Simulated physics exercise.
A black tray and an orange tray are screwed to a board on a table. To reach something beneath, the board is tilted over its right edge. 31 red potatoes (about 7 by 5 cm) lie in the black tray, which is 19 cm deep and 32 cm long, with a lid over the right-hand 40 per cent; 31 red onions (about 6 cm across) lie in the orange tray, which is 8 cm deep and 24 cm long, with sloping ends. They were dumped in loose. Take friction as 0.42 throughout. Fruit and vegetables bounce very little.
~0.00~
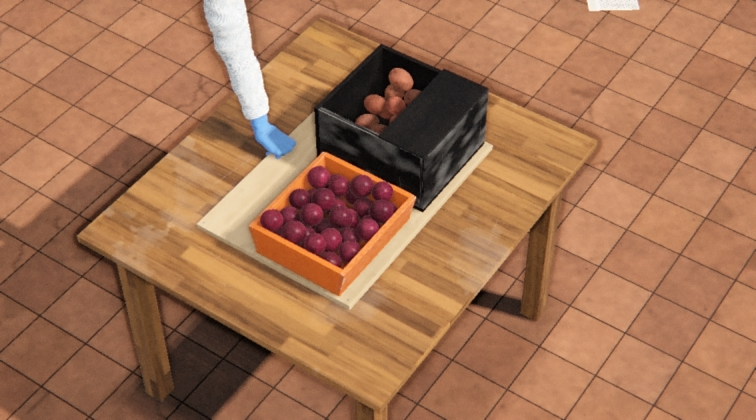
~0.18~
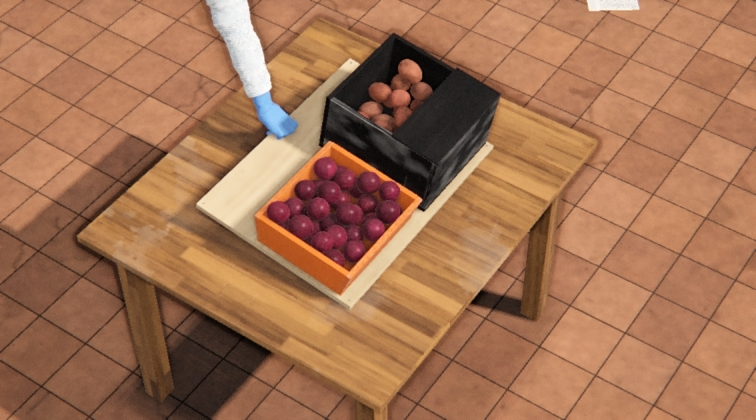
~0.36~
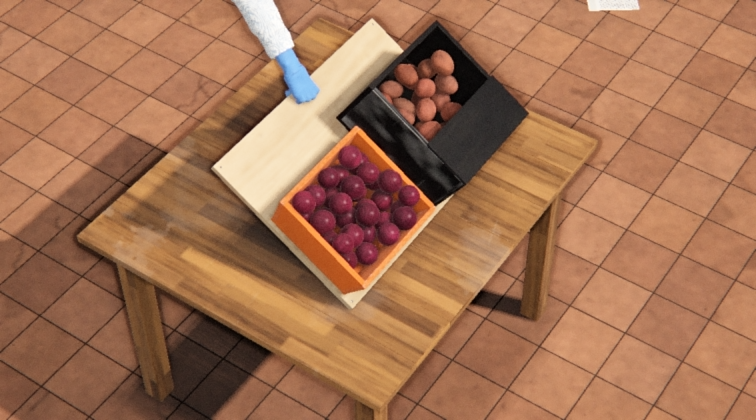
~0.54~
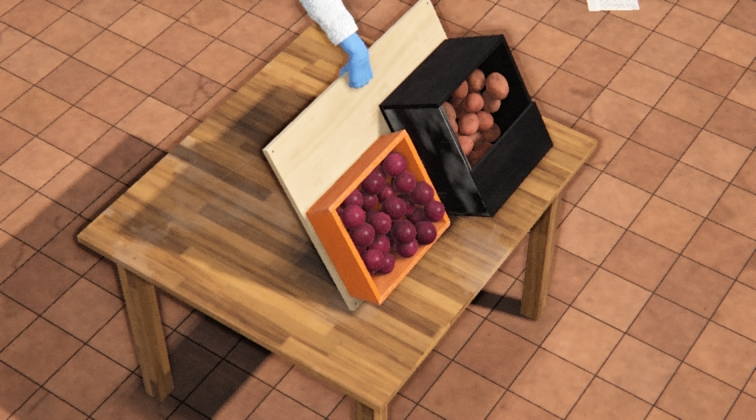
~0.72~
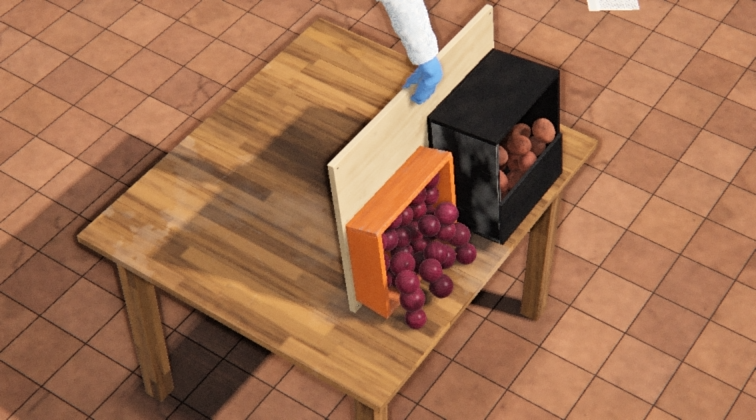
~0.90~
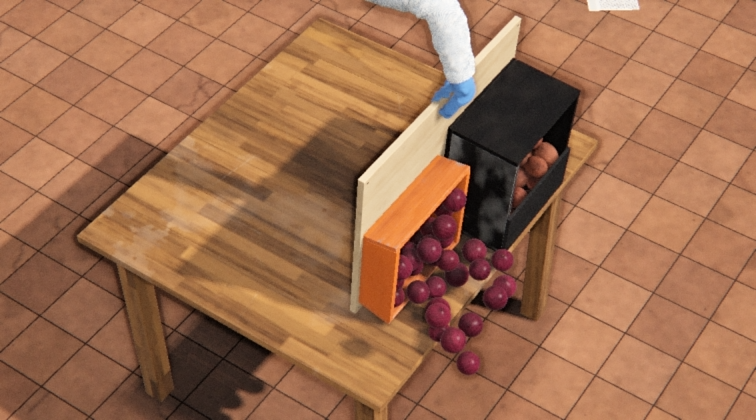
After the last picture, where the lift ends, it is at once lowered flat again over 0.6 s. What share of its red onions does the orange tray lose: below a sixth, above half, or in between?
Out of the orange tray go upwards of half of the red onions.
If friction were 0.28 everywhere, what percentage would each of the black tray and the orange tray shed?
In that case black tray 0, orange tray 100 per cent.
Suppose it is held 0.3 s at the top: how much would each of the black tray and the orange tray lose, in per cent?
Then black tray 0, orange tray 100 per cent.
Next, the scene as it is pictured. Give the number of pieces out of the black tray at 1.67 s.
Out by then, roughly: Black tray 0.
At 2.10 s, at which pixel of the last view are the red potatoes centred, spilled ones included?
Near (417, 146).
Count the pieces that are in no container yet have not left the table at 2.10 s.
Some 12 pieces.
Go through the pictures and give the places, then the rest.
In the first frame (each is followed by its nearest rim corner in this view), orange tray, (341, 272); black tray, (421, 156); 0° from level; none out.
Orange tray, (348, 274); black tray, (434, 161); 10° from level, in the second frame.
Orange tray, (364, 283); black tray, (463, 180); 33° from level, in the third frame.
Orange tray, (380, 299); black tray, (489, 212); 61° from level, in the fourth frame.
Orange tray, (389, 314); black tray, (501, 239); 84° from level; 10 out, the lowest onion at (465, 254), in the fifth frame.
Orange tray, (391, 320); black tray, (502, 249); 94° from level; 15 out, the lowest onion at (468, 363), in the sixth frame.
After 1.09 s, tilt 72°; black tray 31 in, 0 out and orange tray 2 in, 29 out.
After 1.33 s, tilt 18°; black tray 31 in, 0 out and orange tray 1 in, 30 out.
After 1.67 s, tilt 0°; black tray 31 in, 0 out and orange tray 1 in, 30 out.
Final count (at 2.10 s), black tray 31 in, 0 out and orange tray 1 in, 30 out. Asked share, 30 of 31, 97 per cent.
